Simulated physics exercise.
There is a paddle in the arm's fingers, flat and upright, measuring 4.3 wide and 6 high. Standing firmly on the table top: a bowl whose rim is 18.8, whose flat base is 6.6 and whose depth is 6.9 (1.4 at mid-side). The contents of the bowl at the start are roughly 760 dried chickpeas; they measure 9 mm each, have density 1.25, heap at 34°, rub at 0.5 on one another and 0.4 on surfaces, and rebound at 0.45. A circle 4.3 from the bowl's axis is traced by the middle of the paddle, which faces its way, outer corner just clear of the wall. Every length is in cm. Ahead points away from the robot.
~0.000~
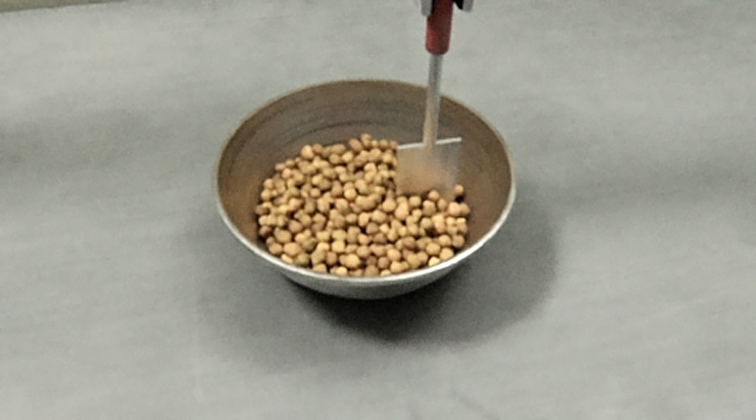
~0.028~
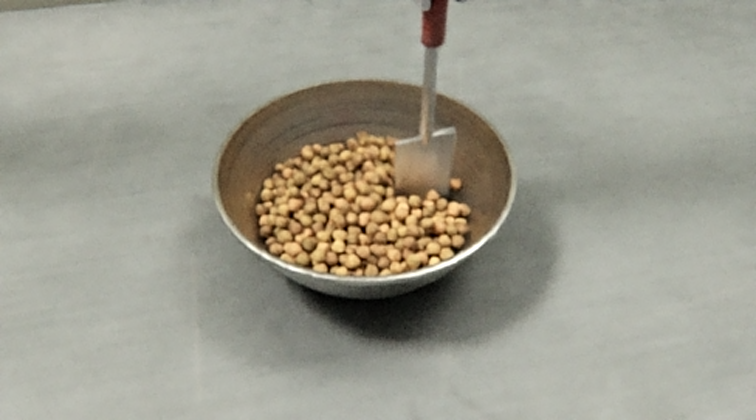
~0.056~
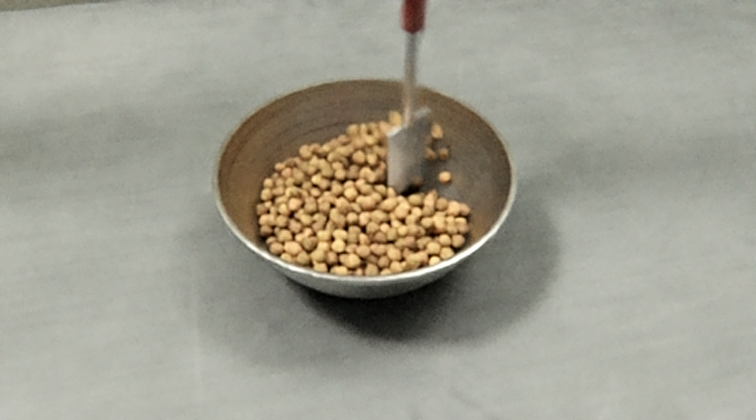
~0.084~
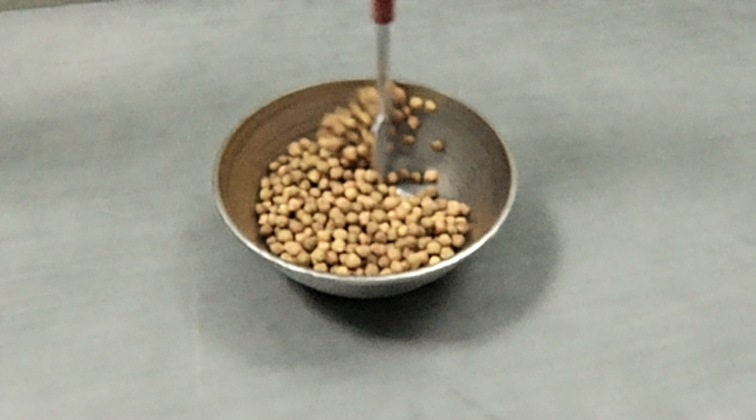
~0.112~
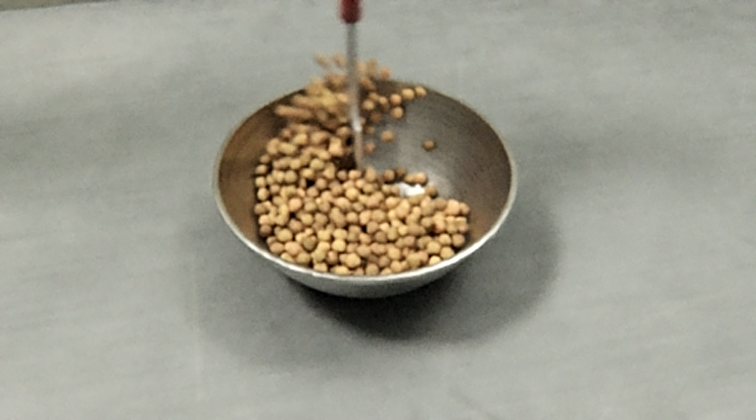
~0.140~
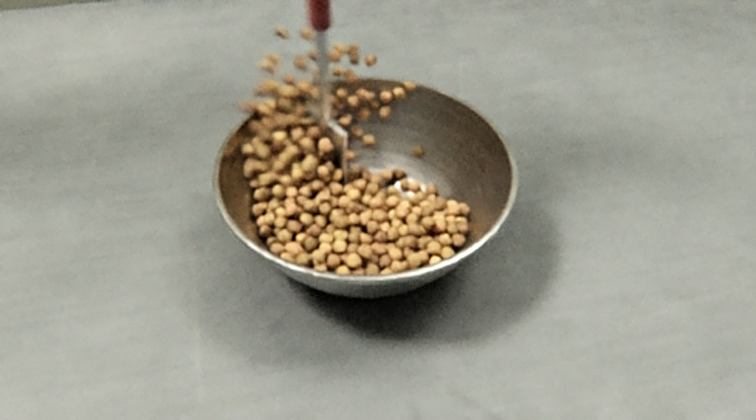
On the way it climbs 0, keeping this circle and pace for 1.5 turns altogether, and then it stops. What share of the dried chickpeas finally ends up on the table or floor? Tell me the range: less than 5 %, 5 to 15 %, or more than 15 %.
It falls in the range more than 15 %.
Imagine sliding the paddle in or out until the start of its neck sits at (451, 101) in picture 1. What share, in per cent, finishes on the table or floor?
15 %.
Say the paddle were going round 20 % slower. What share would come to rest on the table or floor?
In that case, close to 25 in a hundred.
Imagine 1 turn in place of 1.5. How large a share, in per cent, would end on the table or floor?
It would be around 25 percent.
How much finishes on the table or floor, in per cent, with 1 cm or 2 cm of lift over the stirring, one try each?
I'd say some 30 per cent, and some 20 per cent.
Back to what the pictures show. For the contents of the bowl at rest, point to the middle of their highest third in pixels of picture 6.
It is centred around (325, 243).
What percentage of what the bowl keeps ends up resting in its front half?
55 %.
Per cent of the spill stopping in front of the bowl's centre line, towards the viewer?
60 %, approximately.
After 0.31 s, 278° round, highest piece 11 above the table; 636 in the bowl, 37 on the table or floor, 85 in flight or on the tool.
After 0.47 s, 80° round, highest piece 12 above the table; 552 in the bowl, 162 on the table or floor, 44 in flight or on the tool.
After 0.76 s, 180° round, highest piece 7 above the table; 508 in the bowl, 250 on the table or floor.
After 1.46 s, 180° round, highest piece 6 above the table; 508 in the bowl, 250 on the table or floor.
In the end, 508 in the bowl, 250 on the table or floor. That is 33 % on the table or floor.
